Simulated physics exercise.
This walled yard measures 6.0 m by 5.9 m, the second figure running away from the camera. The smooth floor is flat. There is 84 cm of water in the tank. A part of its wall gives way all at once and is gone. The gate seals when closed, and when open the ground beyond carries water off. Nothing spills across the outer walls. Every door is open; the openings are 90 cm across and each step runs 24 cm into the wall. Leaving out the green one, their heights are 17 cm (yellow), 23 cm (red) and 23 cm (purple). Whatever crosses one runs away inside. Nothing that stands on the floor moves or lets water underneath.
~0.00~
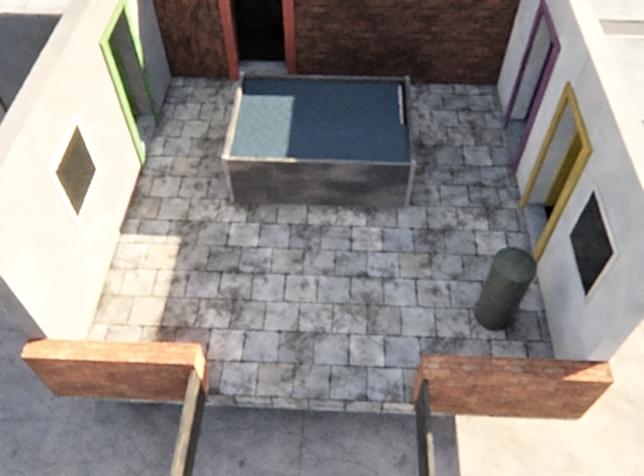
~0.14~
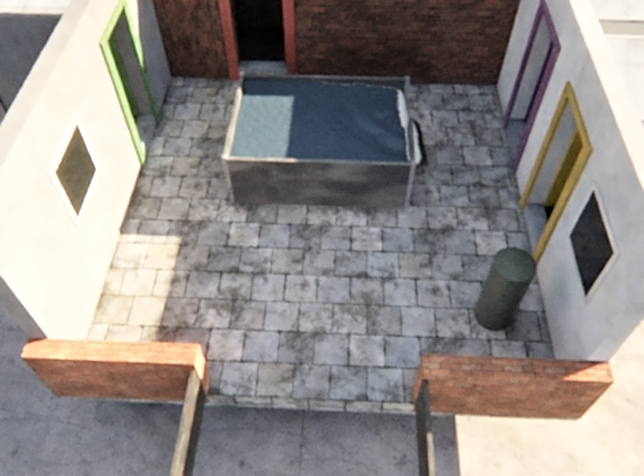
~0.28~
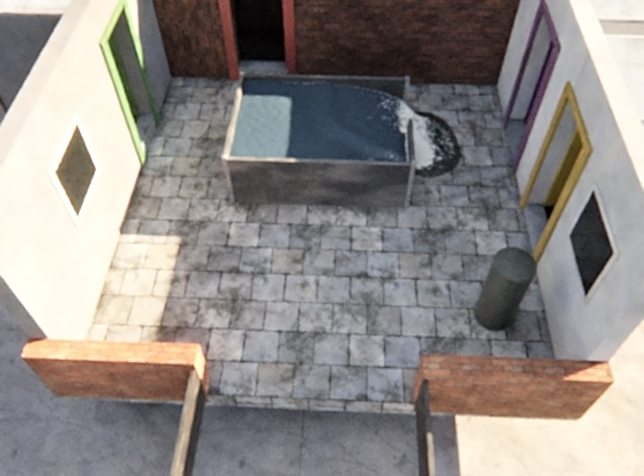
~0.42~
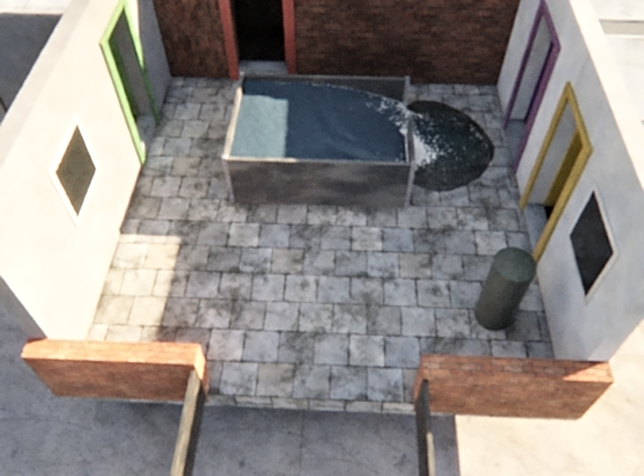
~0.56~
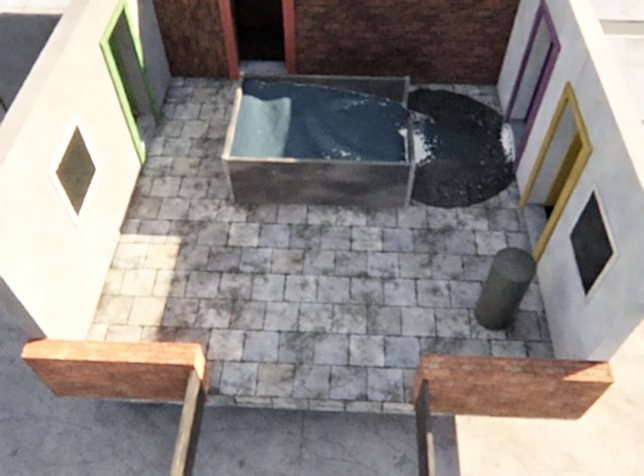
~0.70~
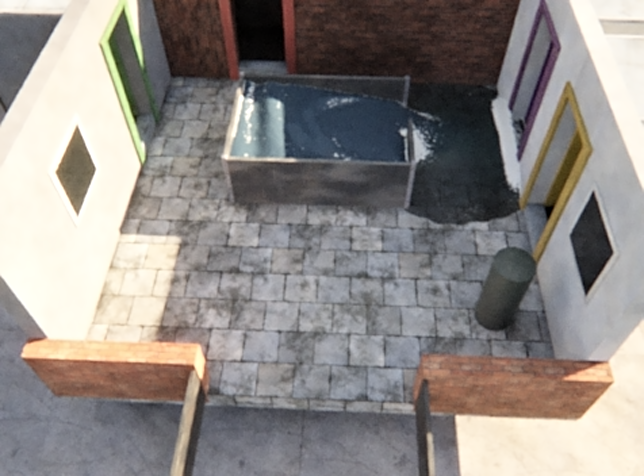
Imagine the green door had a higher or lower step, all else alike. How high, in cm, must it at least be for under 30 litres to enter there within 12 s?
About 7.5 cm.
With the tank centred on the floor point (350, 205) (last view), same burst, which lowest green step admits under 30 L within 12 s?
Some 13.0 cm.
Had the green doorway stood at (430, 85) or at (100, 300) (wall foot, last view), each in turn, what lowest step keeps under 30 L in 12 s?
About 22 and 9.5 cm.
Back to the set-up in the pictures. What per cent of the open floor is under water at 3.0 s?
Some 50 per cent of it.
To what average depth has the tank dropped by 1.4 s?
Roughly 61 cm on average.
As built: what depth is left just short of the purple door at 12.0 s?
Some 11.0 cm.
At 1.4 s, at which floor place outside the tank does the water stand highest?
At about (496, 90).
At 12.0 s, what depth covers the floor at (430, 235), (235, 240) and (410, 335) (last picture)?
Roughly 7, 8 and 8 cm, in turn.
After 1.4 s water covers 15 % of the floor, deepest (63 cm) near (496, 90); it has not reached the green door.
After 3.0 s water covers 50 % of the floor, deepest (39 cm) near (506, 137); it has not reached the green door.
After 12.0 s water covers 95 % of the floor, deepest (18 cm) near (536, 280); 8 cm at the green door, 0 litres in over its 22 cm step.
At the green door as built, the water arrived by 3.7 s and peaked near 12 cm at 7.2 s.
With a step of 6.5 cm, 42 litres would have come in within the 12 s; with 8.5 cm, 18 litres. So under 30 litres takes about 7.5 cm.
